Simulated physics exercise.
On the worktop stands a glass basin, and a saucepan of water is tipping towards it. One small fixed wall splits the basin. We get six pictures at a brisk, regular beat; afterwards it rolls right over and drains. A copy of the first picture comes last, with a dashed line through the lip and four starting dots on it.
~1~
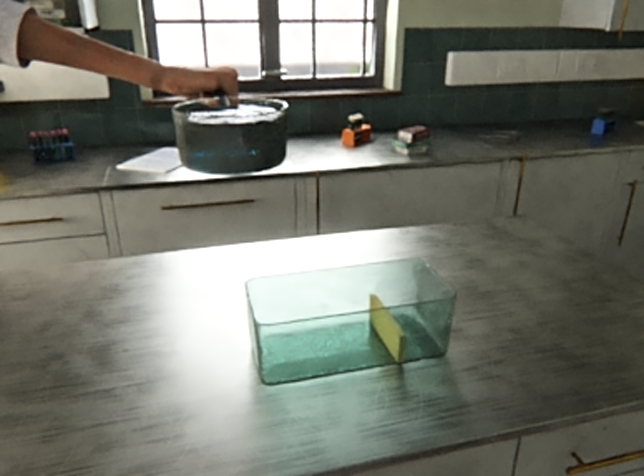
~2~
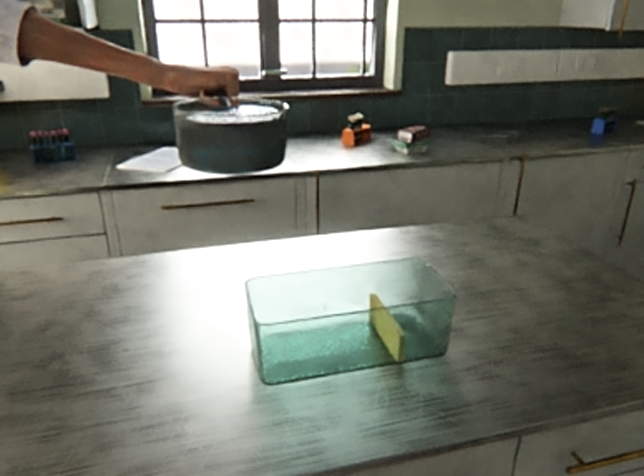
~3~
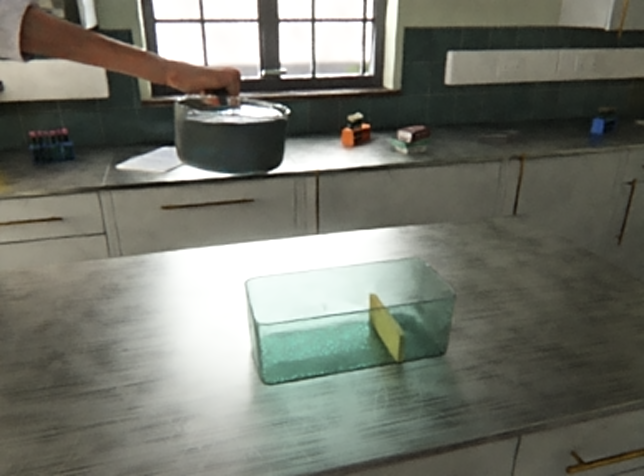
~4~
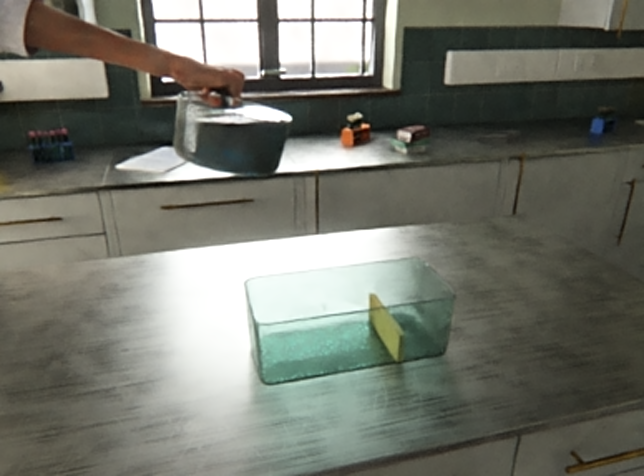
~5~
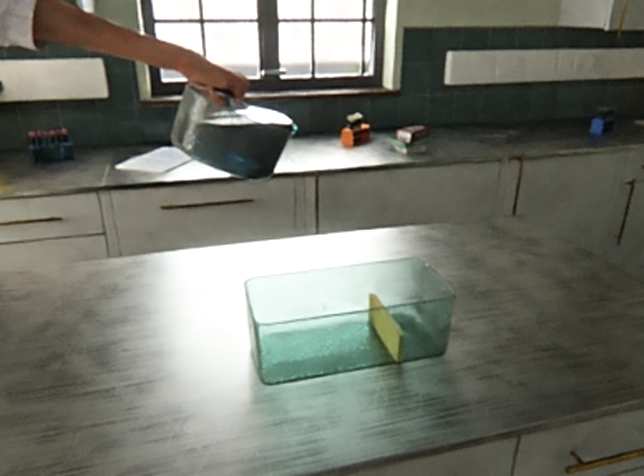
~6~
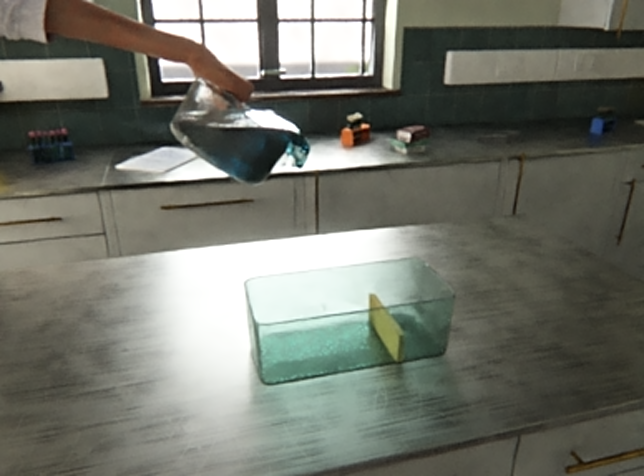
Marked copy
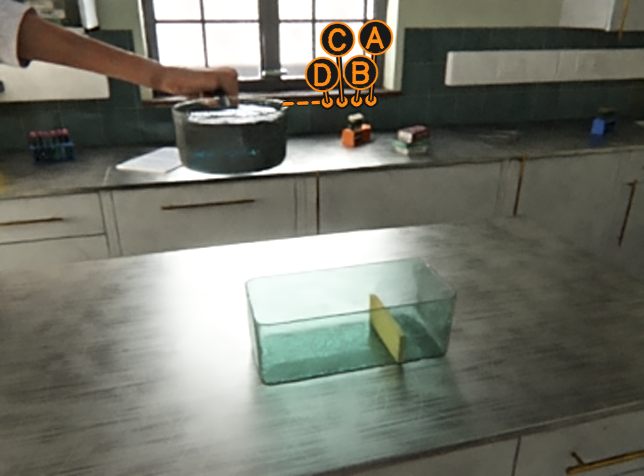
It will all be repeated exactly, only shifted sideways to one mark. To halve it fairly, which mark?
I would pick spot C.
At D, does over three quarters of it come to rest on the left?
No.
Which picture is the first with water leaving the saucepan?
In picture 5.
In orange, A at (370, 100); B at (356, 100); C at (342, 101); D at (327, 102).
With A, about 38 % ends left of the wall and 57 % right of it; 5 % is lost outside.
With B, about 39 % ends left of the wall and 58 % right of it; 3 % is lost outside.
With C, about 50 % ends left of the wall and 47 % right of it; 3 % is lost outside.
With D, about 62 % ends left of the wall and 34 % right of it; 4 % is lost outside.
